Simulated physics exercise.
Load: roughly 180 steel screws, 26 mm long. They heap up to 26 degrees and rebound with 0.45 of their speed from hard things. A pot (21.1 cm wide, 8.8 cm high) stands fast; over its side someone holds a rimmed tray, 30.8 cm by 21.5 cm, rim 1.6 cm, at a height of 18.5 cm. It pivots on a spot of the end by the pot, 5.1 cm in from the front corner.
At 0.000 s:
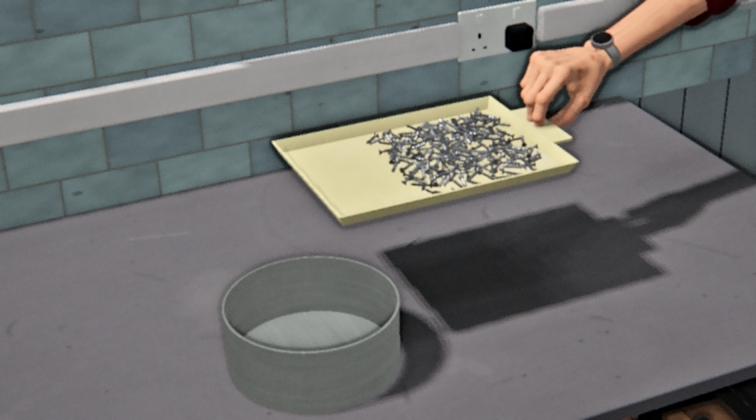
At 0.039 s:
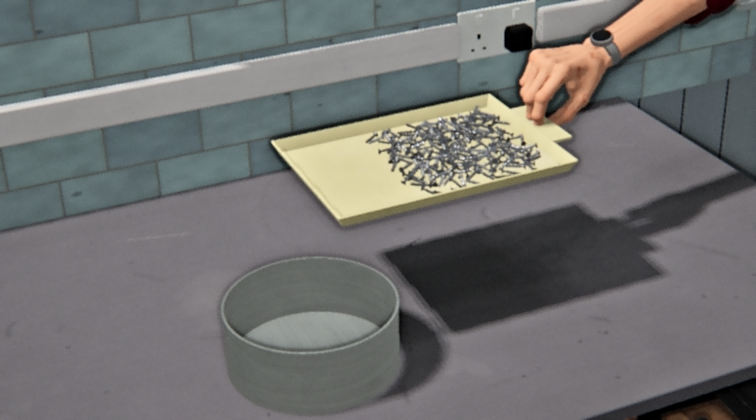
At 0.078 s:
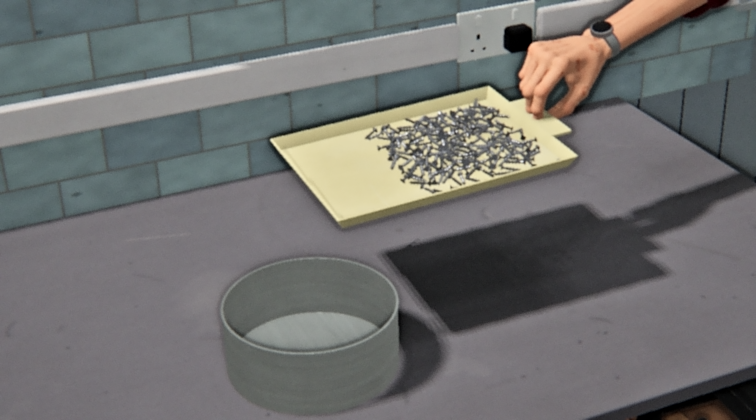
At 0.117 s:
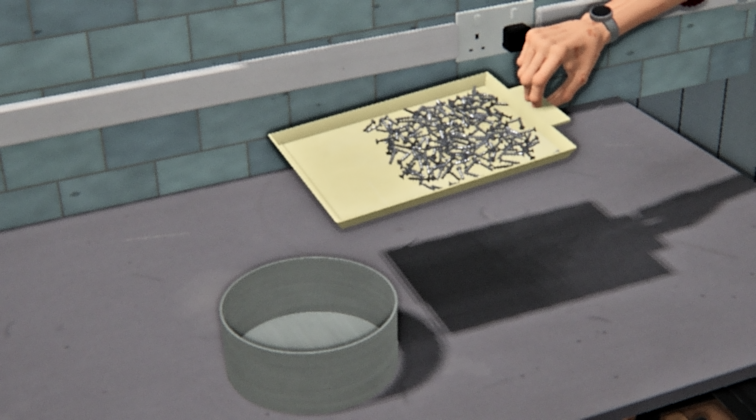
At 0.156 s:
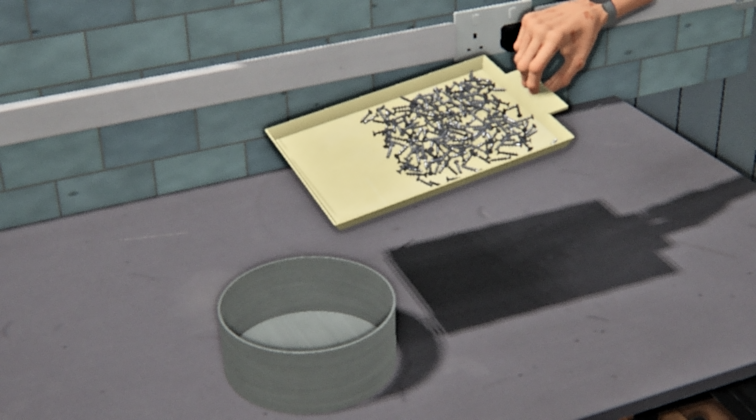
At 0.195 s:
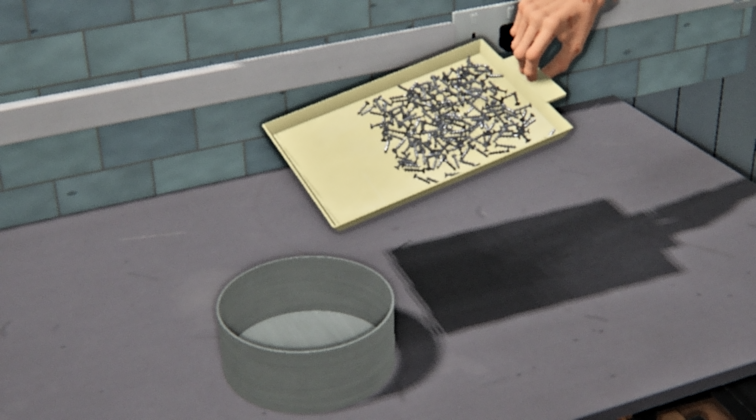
On a grey worktop beside a round pot, a hand steadily tilts a cream tray of screws leftward.
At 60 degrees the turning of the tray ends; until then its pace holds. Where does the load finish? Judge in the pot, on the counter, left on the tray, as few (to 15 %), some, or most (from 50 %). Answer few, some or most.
In the pot: Most; on the counter: Few; left on the tray: Few.
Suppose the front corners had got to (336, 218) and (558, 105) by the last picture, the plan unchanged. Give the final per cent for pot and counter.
Pot 90, counter 5.
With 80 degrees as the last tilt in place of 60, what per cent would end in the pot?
In that case some 95 per cent.
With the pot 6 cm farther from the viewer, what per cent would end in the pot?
Then about 40 per cent.
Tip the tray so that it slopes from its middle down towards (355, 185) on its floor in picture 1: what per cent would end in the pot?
About 65 per cent.
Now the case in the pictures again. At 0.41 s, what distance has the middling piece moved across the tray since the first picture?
Some 2 cm.
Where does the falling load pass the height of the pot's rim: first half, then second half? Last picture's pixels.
At about (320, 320), then at (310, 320).
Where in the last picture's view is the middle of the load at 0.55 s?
At about (405, 128).
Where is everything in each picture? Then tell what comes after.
The first picture shows tray tilt 0 degrees, front corners at (343, 213) and (570, 160); middle of the pieces at (460, 149); pot at (311, 301).
The second picture shows tray tilt 1 degrees, front corners at (343, 214) and (569, 159); middle of the pieces at (459, 148).
The third picture shows tray tilt 3 degrees, front corners at (342, 216) and (568, 154); middle of the pieces at (459, 143).
The fourth picture shows tray tilt 6 degrees, front corners at (341, 217) and (567, 146), lowest corner left front; middle of the pieces at (457, 135).
The fifth picture shows tray tilt 11 degrees, front corners at (339, 219) and (565, 136), lowest corner left front; middle of the pieces at (455, 125).
The sixth picture shows tray tilt 15 degrees, front corners at (337, 221) and (563, 126), lowest corner left front; middle of the pieces at (452, 115); pot at (305, 301). Its pace works out near 110 degrees a second.
After 0.41 s, tilt 39 degrees; the tray holds 100 %, the pot 0 %.
Then, at 0.55 s, tilt 54 degrees; the tray holds 100 %, the pot 0 %.
Then, at 0.81 s, tilt 60 degrees; the tray holds 10 %, the pot 55 %.
In the end, at 1.8 s, pot 95 %, counter 5 %, tray 0 %.
